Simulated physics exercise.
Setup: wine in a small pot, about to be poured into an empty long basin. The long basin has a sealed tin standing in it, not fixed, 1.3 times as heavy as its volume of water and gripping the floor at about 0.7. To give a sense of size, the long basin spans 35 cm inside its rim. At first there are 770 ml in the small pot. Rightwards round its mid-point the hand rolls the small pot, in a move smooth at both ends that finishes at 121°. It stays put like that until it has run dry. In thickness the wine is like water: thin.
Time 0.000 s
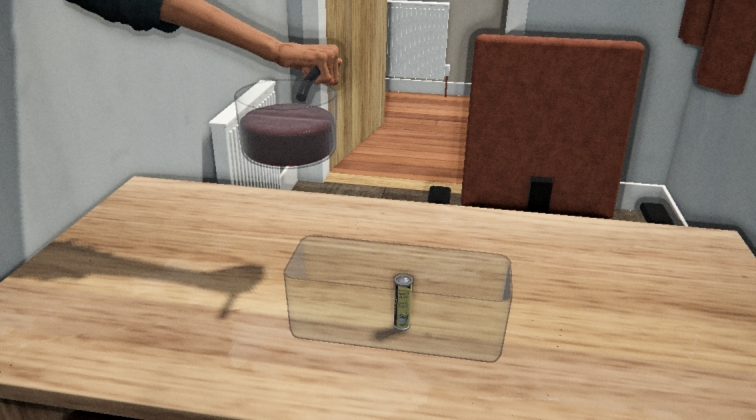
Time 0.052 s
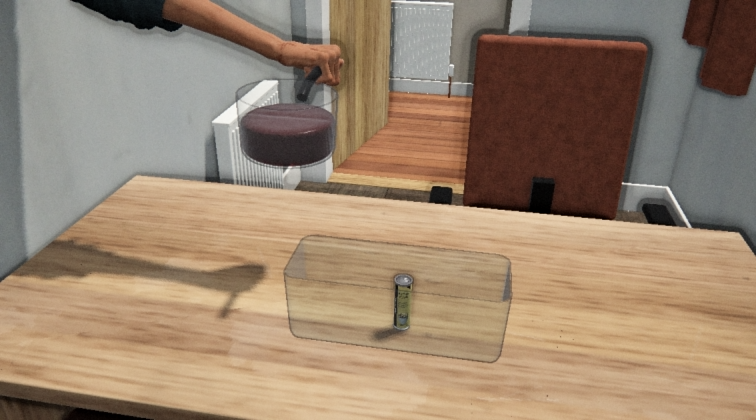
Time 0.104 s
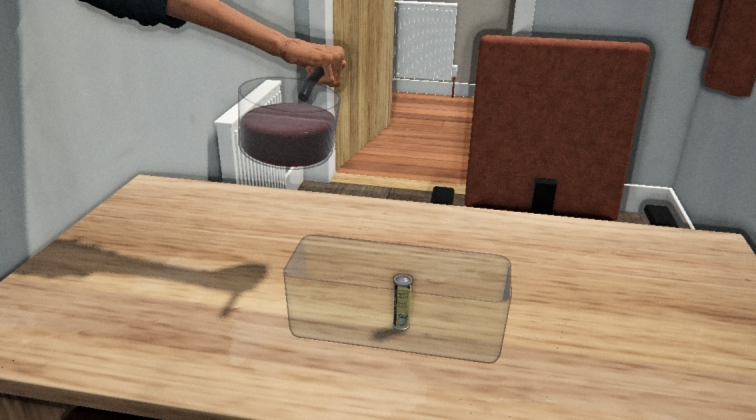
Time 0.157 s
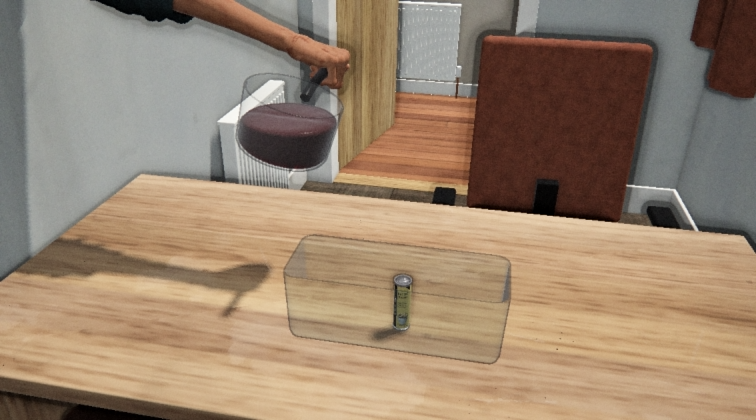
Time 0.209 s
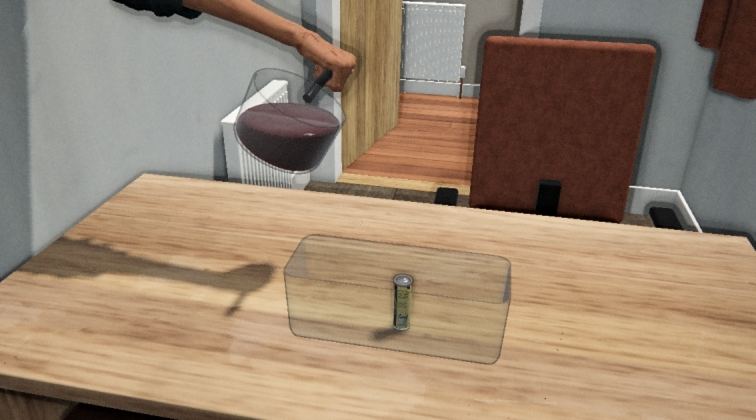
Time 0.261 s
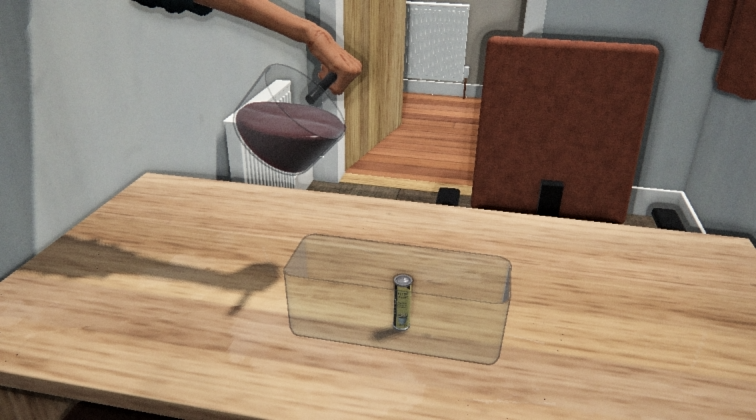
A hand gripping a small clear pot of dark red liquid holds it nearly level beyond a wooden table, where a long transparent basin and a small tin stand. The hand then rolls the pot steadily rightwards into a marked tilt, and the liquid shifts toward its right side.
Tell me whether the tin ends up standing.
It does not; it falls.
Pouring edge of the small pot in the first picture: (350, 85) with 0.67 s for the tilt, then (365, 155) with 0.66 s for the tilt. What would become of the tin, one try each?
Trial 1 - tin tips; trial 2 - tin tips.
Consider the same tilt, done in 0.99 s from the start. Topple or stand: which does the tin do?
The tin tumbles.
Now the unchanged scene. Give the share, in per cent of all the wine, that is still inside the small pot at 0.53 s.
26 %.
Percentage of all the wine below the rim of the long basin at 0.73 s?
Roughly 84 per cent.
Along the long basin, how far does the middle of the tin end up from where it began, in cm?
Around 7.0 cm.
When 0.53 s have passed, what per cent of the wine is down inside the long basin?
12 %, roughly.
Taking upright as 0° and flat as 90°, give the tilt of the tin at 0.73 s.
Lean: Around 15° from upright.
After 0.53 s the tilt is 110° and 26 per cent is still to pour; the tin stands where it began.
After 0.73 s the tilt is 121° and 3 per cent is still to pour; the tin leans 14°.
After 0.94 s the tilt is 121° and 0 per cent is still to pour; the tin lies on its side.
After 1.16 s the tilt is 121° and 0 per cent is still to pour; the tin lies on its side.
In the end the tin lies on its side.
